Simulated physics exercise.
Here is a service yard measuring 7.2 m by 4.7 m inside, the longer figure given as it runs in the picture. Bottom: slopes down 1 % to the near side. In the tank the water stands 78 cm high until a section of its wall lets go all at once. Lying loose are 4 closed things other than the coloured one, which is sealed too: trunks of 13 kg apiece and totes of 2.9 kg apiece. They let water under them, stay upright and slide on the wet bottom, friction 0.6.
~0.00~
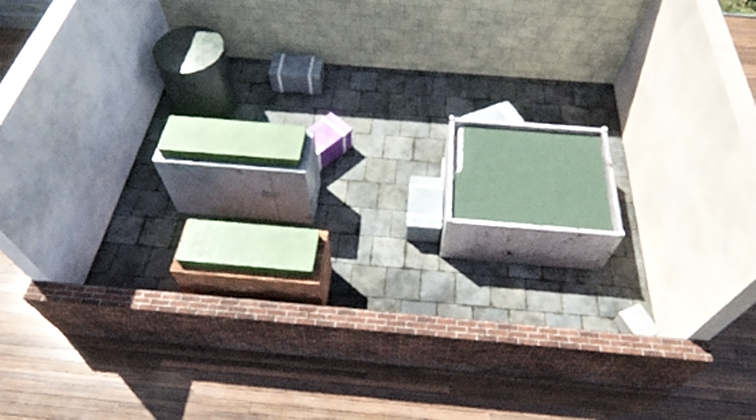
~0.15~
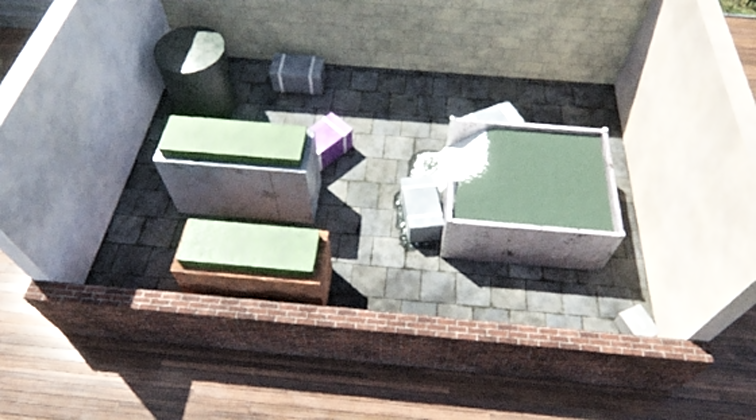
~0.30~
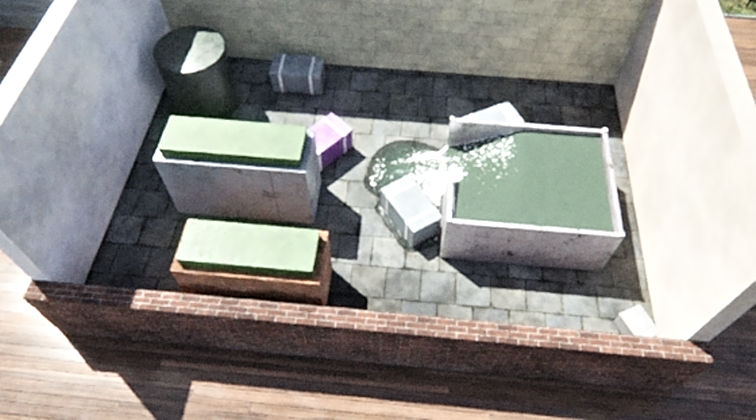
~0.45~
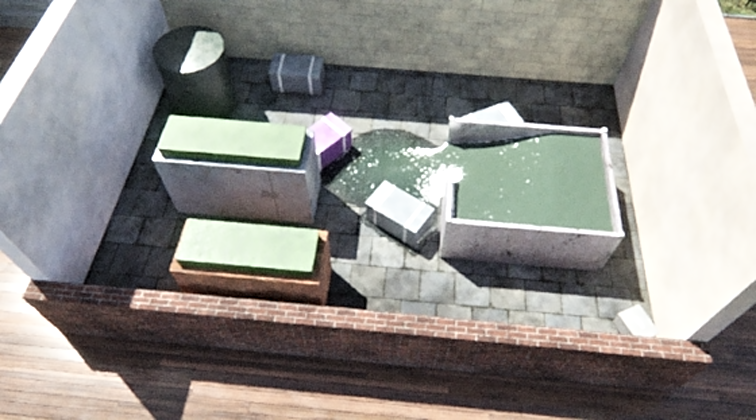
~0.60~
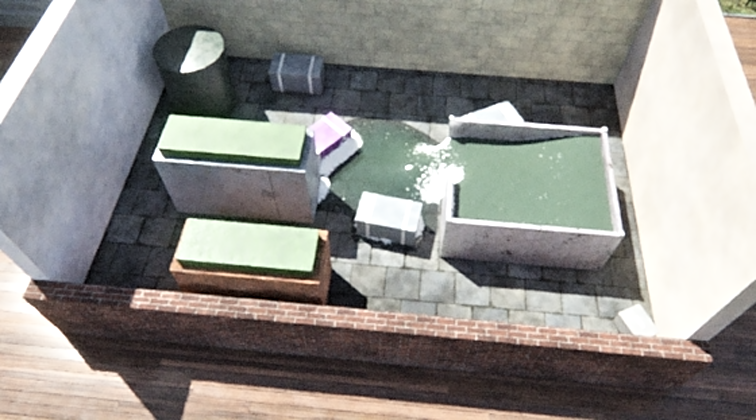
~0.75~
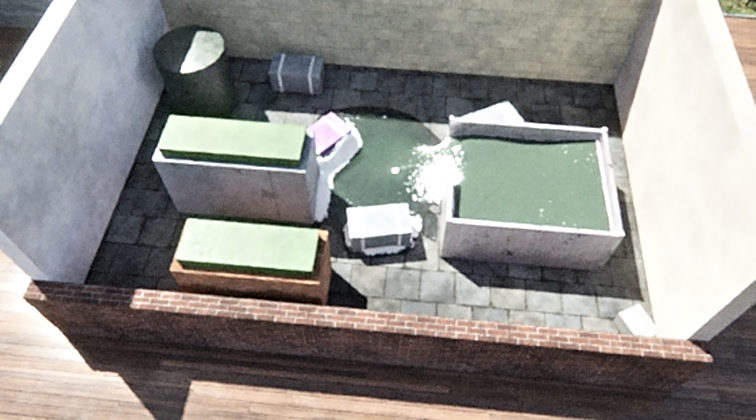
At first, green water sits inside a walled tank at the right of a paved yard, with boxes lying around. Water then bursts from the tank's left side, turning and pushing a pale box leftward. The green pool spreads across the paving to the purple trunk, which stays in place as foam gathers around it.
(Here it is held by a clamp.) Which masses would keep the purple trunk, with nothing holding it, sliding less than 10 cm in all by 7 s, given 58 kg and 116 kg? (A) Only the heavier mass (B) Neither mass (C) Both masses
B, neither mass.
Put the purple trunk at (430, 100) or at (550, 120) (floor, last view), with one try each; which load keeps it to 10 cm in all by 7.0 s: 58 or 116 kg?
In turn: The lighter suffices; the lighter suffices.
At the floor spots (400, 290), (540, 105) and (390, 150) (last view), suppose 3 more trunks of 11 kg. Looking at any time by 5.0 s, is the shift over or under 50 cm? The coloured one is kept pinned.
In order: Farther, then not as far, then farther.
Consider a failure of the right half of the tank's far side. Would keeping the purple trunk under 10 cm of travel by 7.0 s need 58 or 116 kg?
In that case the lighter mass suffices.
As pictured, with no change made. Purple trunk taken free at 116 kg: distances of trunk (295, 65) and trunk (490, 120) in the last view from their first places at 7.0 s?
In order, they end up 50 cm and 0 cm from where they began.
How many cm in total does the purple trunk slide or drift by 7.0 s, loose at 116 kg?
Roughly 80 centimetres altogether.
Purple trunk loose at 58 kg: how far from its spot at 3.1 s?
About 150 cm.
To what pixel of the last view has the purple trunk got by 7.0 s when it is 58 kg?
About (248, 98).
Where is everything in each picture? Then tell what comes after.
The purple trunk at (321, 135) rests on the ground; water covers 3.2 m2; 0 of 5 have shifted, in the first picture.
The purple trunk at (322, 135) rests on the ground; water covers 3.6 m2; 1 of 5 have shifted, in the second picture.
The purple trunk at (322, 135), on the bottom; 4.4 m2 under water; 1 of 5 have shifted, in the third picture.
The purple trunk at (321, 135) rests on the ground; water covers 5.4 m2; 1 of 5 have shifted, in the fourth picture.
The purple trunk at (321, 135), on the bottom; 6.2 m2 under water; 1 of 5 have shifted, in the fifth picture.
The purple trunk at (321, 135), on the bottom; 7.1 m2 under water; 1 of 5 have shifted, in the sixth picture.
After 1.4 s the purple trunk would be 85 cm from its start with 58 kg and 30 cm from its start with 116 kg; 14 cm of water round it then.
After 3.1 s the purple trunk would be 155 cm from its start with 58 kg and 82 cm from its start with 116 kg; 9 cm of water round it then.
After 4.9 s the purple trunk would be 144 cm from its start with 58 kg and 82 cm from its start with 116 kg; 11 cm of water round it then.
After 7.0 s the purple trunk would be 135 cm from its start with 58 kg and 82 cm from its start with 116 kg; 13 cm of water round it then.
